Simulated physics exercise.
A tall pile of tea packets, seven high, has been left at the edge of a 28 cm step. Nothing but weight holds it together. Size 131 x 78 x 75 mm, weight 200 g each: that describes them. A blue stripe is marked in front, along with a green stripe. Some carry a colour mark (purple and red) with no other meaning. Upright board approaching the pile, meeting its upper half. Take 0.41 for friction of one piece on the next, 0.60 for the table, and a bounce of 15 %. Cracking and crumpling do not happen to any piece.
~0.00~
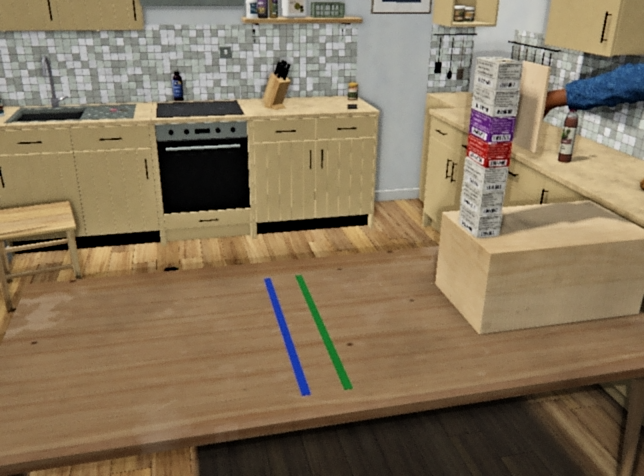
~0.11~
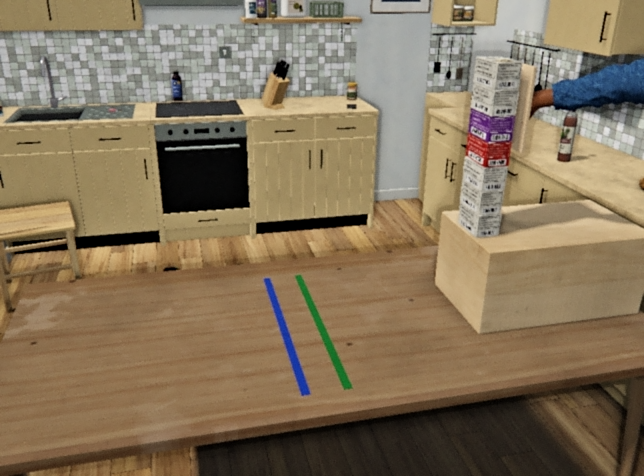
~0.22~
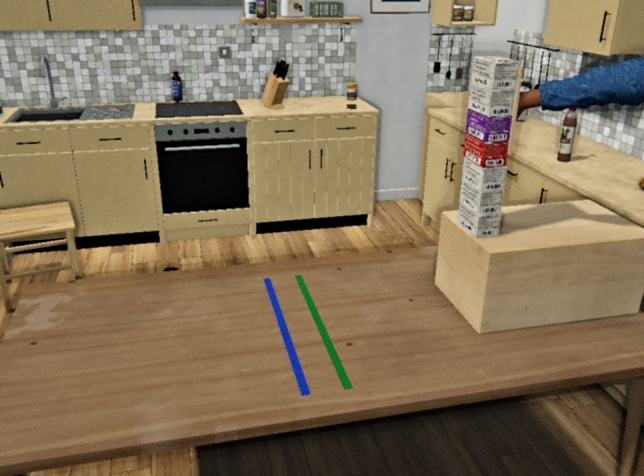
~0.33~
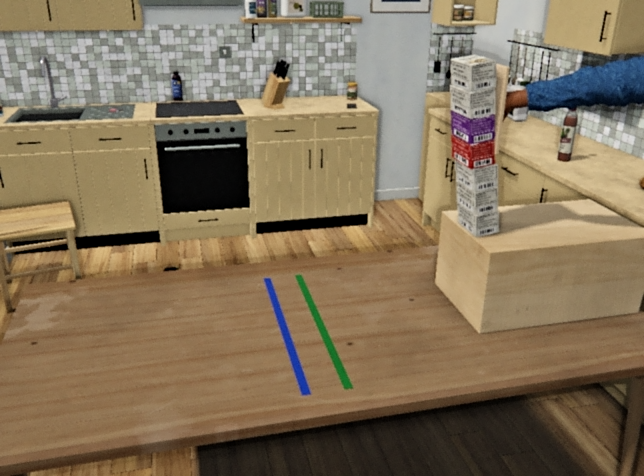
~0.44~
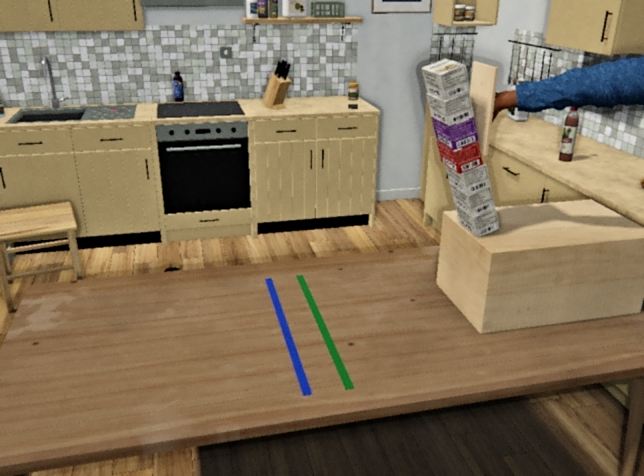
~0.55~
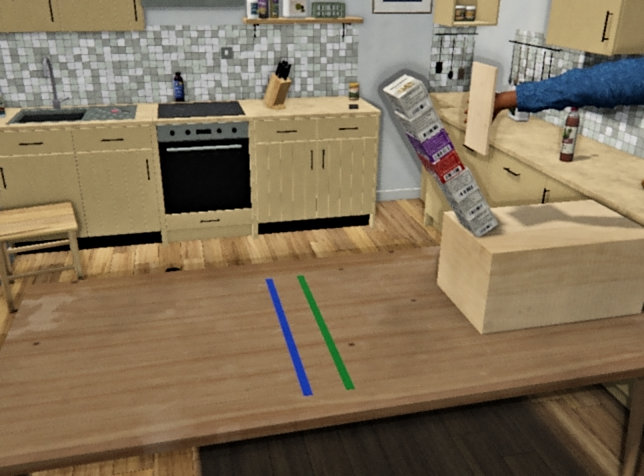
In a kitchen with pale wooden cabinets and a tiled wall, a fixed view looks slightly down across a wooden table. A tall stack of small boxes, mostly white with purple and red ones, stands on a wooden block at right, while blue and green stripes mark the tabletop. A blue-sleeved arm pushes an upright board leftward into the stack's upper half, and the whole stack leans left, increasingly steeply.
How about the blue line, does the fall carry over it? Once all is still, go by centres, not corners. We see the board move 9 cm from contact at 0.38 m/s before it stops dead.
The line is breached.
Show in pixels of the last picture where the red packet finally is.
It ends up centred close to (359, 309).
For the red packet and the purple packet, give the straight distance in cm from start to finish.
Approx. distance from start in cm - red 64, purple 74.
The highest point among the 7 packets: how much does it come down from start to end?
73 cm.
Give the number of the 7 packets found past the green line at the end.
2.
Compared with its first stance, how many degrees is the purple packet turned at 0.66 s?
It's at some 60 degrees.
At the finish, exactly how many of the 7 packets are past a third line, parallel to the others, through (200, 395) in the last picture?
Count: 0.
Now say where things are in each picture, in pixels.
In the first frame (pixels give the middle of a visible side), board (545, 100) 8 cm short; blue line, near end, (301, 379); green line, near end, (342, 374); red packet (499, 156); purple packet (503, 130); none has stirred.
In the second frame, board (531, 100) 34 mm short; purple packet (502, 130).
In the third frame, board (517, 100) 8 mm in; red packet (496, 155) 8 mm from its place; purple packet (499, 130) 8 mm from its place; movement in 4 of them.
In the fourth frame, board (504, 100) 49 mm in; purple packet (483, 130) 8° from how it stood; red packet (483, 155) 8° from how it stood; steepest lean 8°, the packet at (483, 104); movement in 7 of them.
In the fifth frame, board (493, 101) 9 cm in; purple packet (464, 134) 19° from how it stood; red packet (469, 158) 19° from how it stood; steepest lean 19°, the packet at (460, 109); movement in 7 of them.
In the sixth frame, board (493, 101) 9 cm in, stopped; blue line, near end, (303, 380); green line, near end, (344, 374); purple packet (438, 146) 33° from how it stood, 38 mm lower; red packet (450, 167) 33° from how it stood, 26 mm lower; movement in 7 of them.
After 0.66 s, none of the 7 packets past the blue line, 7 disturbed; red packet 56° from how it stood, 9 cm lower; purple packet 55° from how it stood, 12 cm lower.
After 0.84 s, 1 of the 7 packets past the blue line; red packet on its side; purple packet on its side.
In the end (1.5 s), 1 of the 7 packets past the blue line; red packet on its side; purple packet on its side. The farthest middle lies 59 mm beyond that line. From the last view, middles, red packet near (359, 309), purple packet near (335, 312).
